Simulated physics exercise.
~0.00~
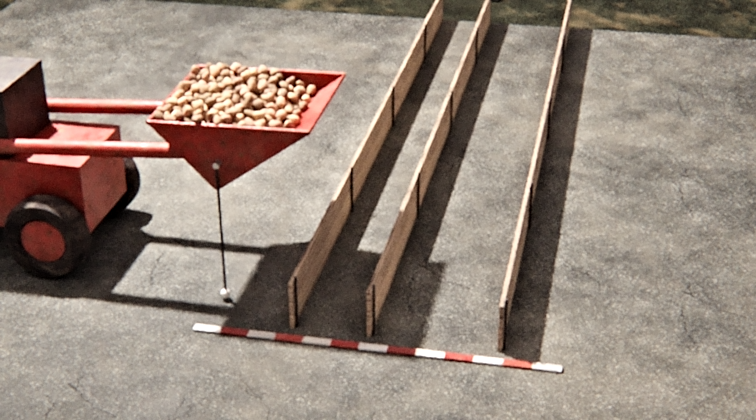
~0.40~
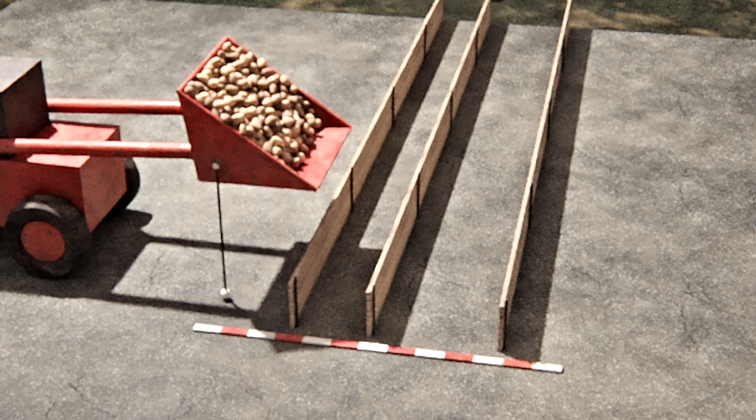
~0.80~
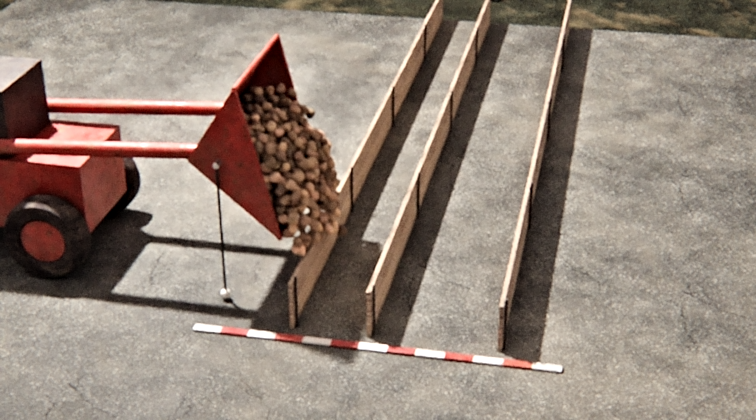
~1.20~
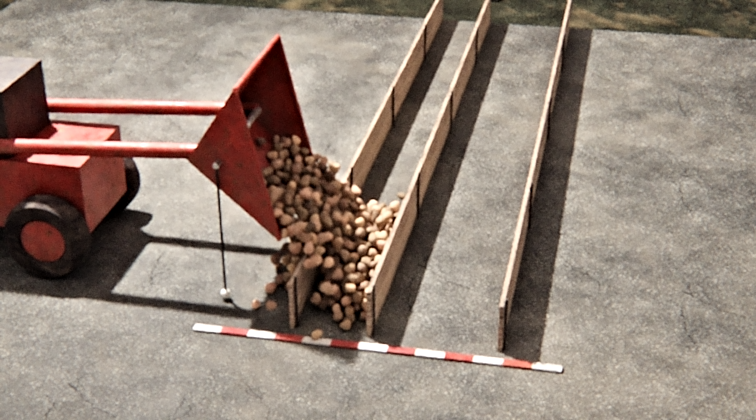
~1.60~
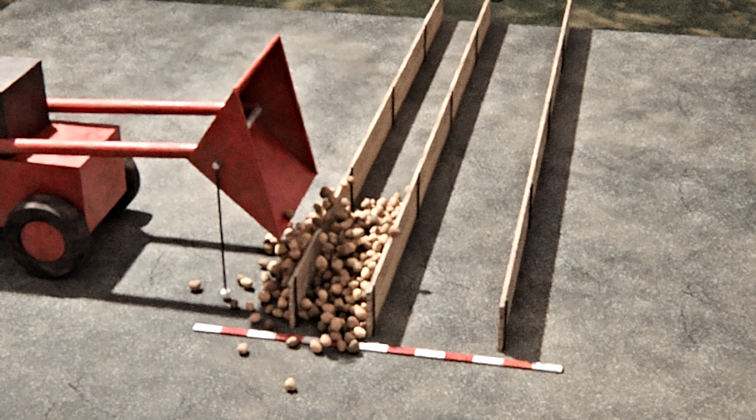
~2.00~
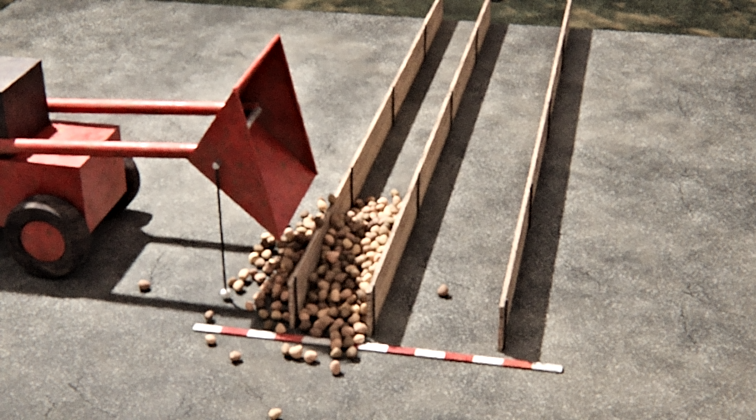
At first, a red compact loader on the left holds a bucket heaped with small tan stones beside three upright wooden boards and a red-and-white striped staff on grey ground. The bucket tips forward to the right, and the stones slide toward its lower edge. They then pour out in a thick stream over the nearest board, mostly into the near bay. The bucket stops tilted and empties while a few stones roll away across the ground. It ends with most of the stones piled in the near bay, a smaller heap lying short of the first board, and several scattered around.
